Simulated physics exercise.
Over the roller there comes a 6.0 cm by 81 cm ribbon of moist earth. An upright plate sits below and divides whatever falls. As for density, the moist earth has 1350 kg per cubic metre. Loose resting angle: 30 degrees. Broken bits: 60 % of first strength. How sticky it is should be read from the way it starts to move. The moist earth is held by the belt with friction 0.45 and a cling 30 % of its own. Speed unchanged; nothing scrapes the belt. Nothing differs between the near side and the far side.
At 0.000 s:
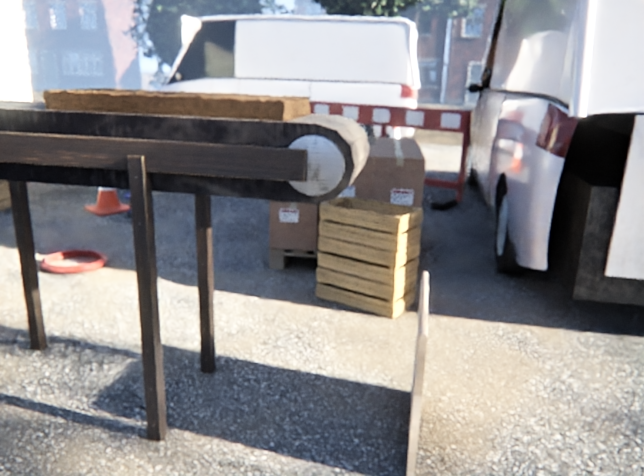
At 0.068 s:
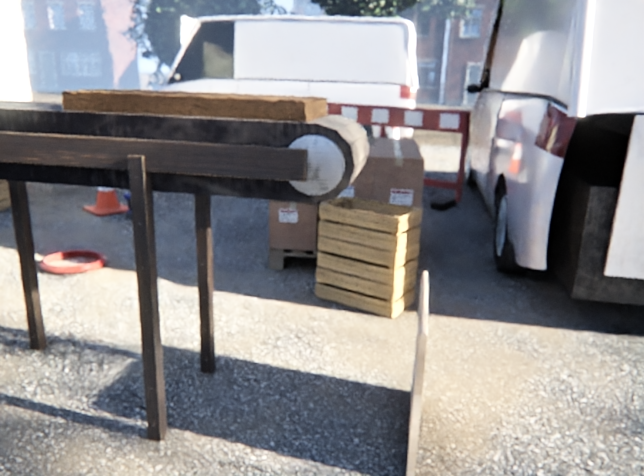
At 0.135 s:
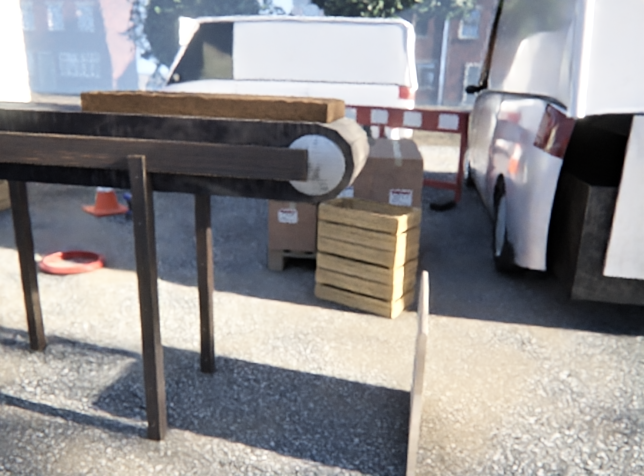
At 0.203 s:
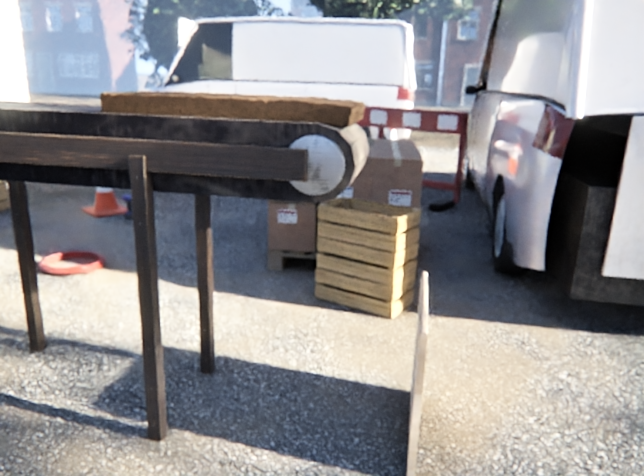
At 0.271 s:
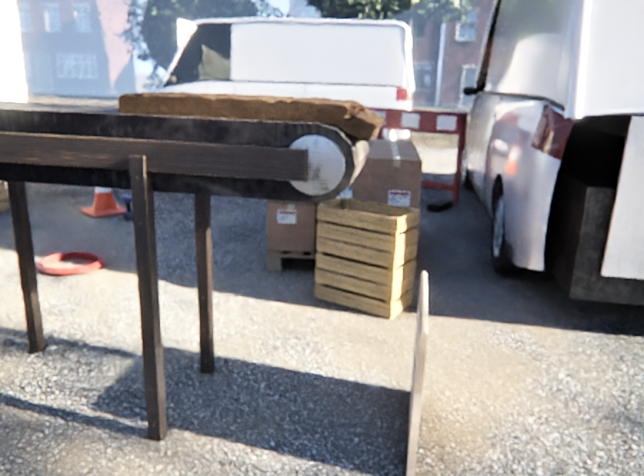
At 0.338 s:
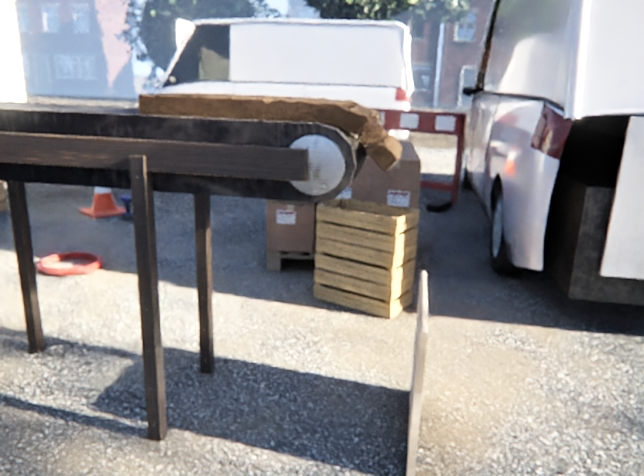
Conveyor belt carrying a slab of moist brown earth rightward, its front end edging past the roller, cracking and bending downward.
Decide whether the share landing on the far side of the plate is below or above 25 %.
Prediction: In excess of 25 percent.
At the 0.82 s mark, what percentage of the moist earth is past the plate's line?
45 %.
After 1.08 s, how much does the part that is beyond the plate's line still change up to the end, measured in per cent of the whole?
Close to 25 percent of the whole.
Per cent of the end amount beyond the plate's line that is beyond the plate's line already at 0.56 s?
Around 10 per cent.
By 0.56 s, 12 % is beyond the plate's line.
By 0.82 s, 43 % is beyond the plate's line.
By 1.08 s, 75 % is beyond the plate's line.
By 1.35 s, 98 % is beyond the plate's line.
By 2.55 s, at the end, 98 % is beyond the plate's line.
